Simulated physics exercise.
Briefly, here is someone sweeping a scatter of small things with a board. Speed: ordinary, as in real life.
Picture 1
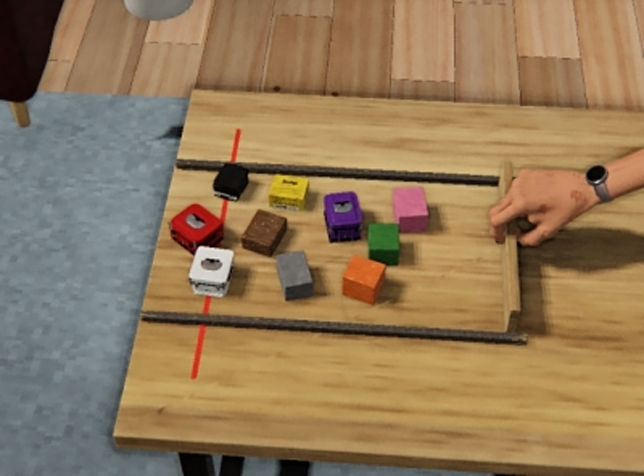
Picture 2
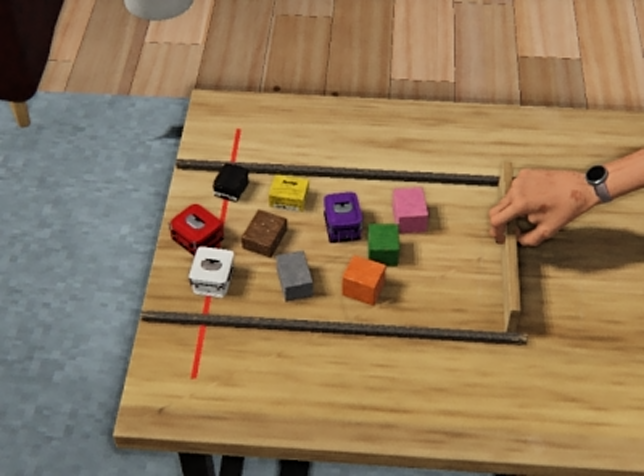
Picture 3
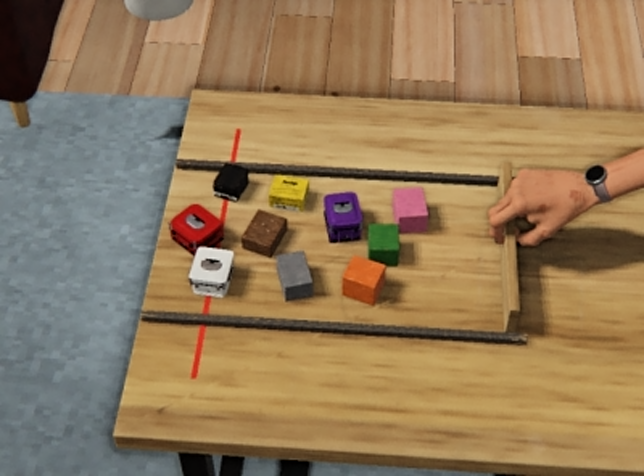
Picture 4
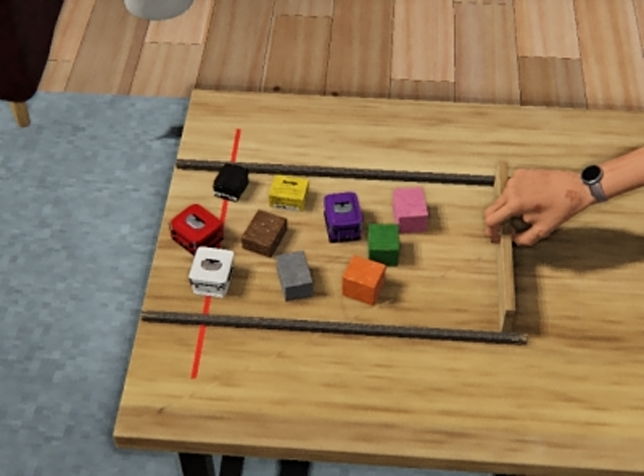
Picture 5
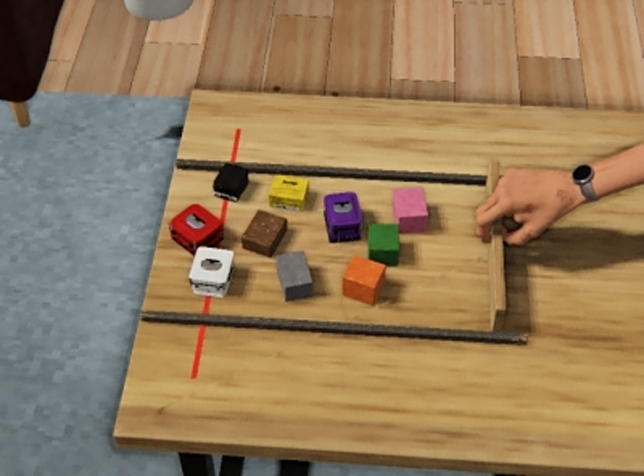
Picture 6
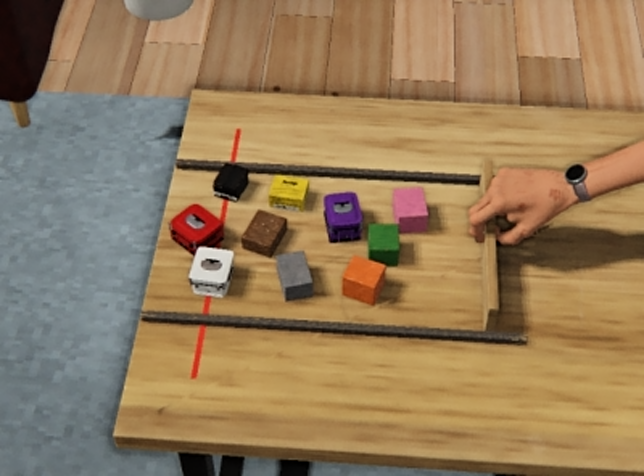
A hand wearing a watch held a wooden board upright on a table, then slid it slightly left between two dark rails, while the scattered colourful blocks and small cases near the red line stayed still.
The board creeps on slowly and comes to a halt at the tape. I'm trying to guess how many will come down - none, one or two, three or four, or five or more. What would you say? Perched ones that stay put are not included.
I would say three or four.
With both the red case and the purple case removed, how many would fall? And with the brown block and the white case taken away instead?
Well, the first time you'd get 2, and the next time 2.
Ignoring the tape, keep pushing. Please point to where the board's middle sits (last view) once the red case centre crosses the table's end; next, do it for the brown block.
The middle is at (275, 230) when it's the red case, and at (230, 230) when it's the brown block.
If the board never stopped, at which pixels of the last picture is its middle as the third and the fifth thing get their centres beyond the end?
Pixels in order: Roughly (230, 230), roughly (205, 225).
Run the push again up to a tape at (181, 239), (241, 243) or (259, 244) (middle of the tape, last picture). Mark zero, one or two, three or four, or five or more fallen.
Counts for the three spots in order: Five or more; one or two; one to two.
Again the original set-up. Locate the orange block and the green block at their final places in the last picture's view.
Final spots - orange block (193, 274), green block (203, 234).
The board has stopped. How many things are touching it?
Contact count: 3.
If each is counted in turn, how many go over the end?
Exactly 4.
Soon after, none off yet; red case at rest near (197, 230); white case at rest near (213, 272); black box at rest near (231, 182).
In the end, the number that fall off is three or four; gone, brown block, black box, white case and red case.
